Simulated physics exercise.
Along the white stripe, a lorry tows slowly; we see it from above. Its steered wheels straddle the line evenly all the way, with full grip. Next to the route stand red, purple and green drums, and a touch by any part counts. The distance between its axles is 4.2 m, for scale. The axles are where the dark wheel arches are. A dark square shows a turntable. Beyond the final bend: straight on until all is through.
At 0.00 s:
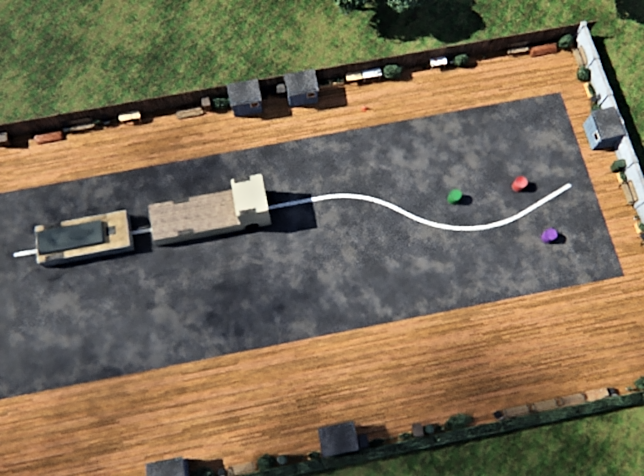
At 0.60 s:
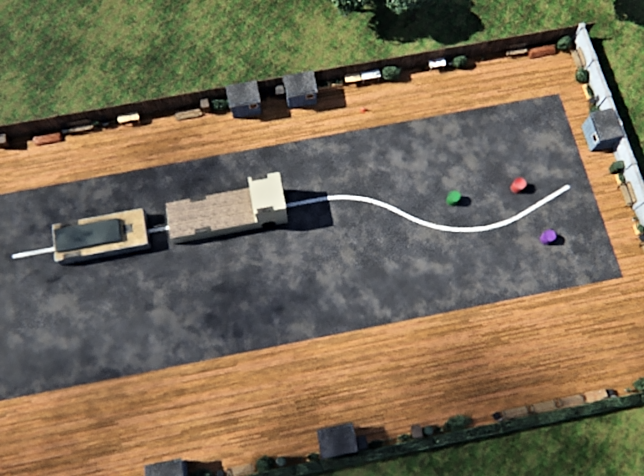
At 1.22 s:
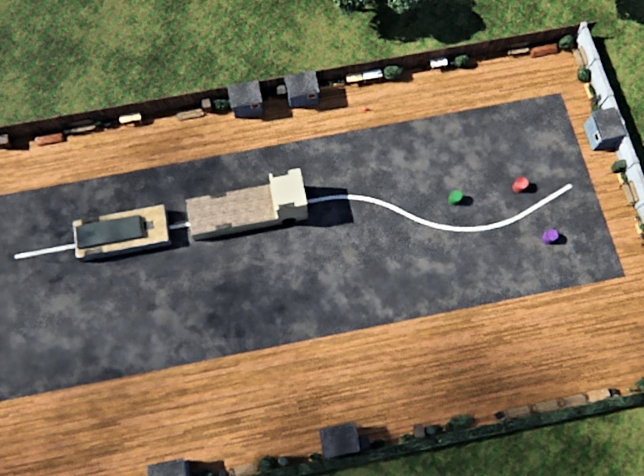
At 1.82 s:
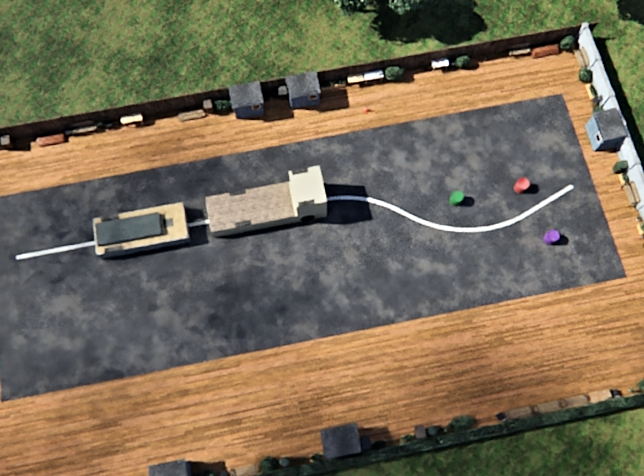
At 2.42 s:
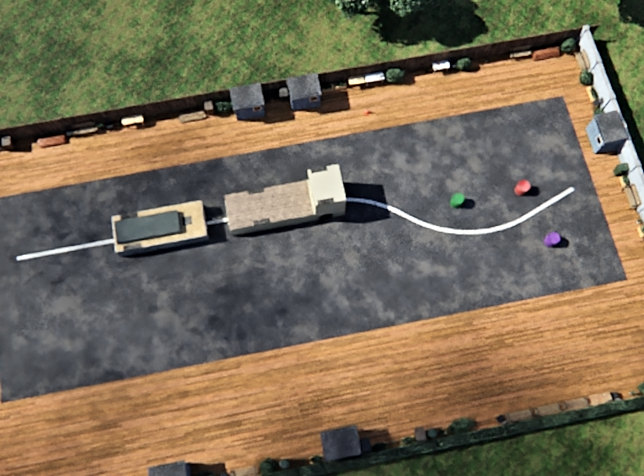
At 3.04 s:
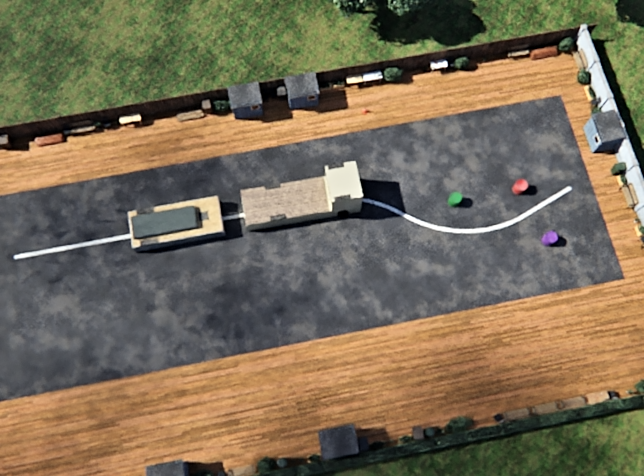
A pale lorry towing one tan trailer with a dark top sits on a long grey paved strip, seen from above, with wooden planking, a fence and grass around it. A white line curves ahead to the right, where a green, a red and a purple drum stand near its bends. The lorry and trailer roll slowly rightward along the line, while the view stays almost still.
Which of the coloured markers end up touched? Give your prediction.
Red touched, purple untouched, green touched.
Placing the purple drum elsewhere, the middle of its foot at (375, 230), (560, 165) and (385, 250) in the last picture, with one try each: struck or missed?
One: Gets hit. Two: Gets hit. Three: Stays safe.
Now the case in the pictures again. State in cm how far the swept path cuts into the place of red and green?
Red: 90; green: 60.
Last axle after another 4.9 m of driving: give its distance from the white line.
I'd put the gap at around 0 cm.
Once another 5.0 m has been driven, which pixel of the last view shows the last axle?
(219, 213).
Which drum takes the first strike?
The green marker.
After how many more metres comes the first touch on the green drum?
After roughly 11.0 metres.
By 8.6 s, the last axle is at (308, 205) of the last picture, 60 cm off the line; the lorry has hit green.
By 9.5 s, the last axle is at (334, 207) of the last picture, 100 cm off the line; purple has been passed with 15 cm to spare.
By 10.1 s, the last axle is at (350, 209) of the last picture, 115 cm off the line; the lorry has hit red.
By 19.0 s, the last axle is at (596, 163) of the last picture, 35 cm off the line; 2 of 3 struck in all.
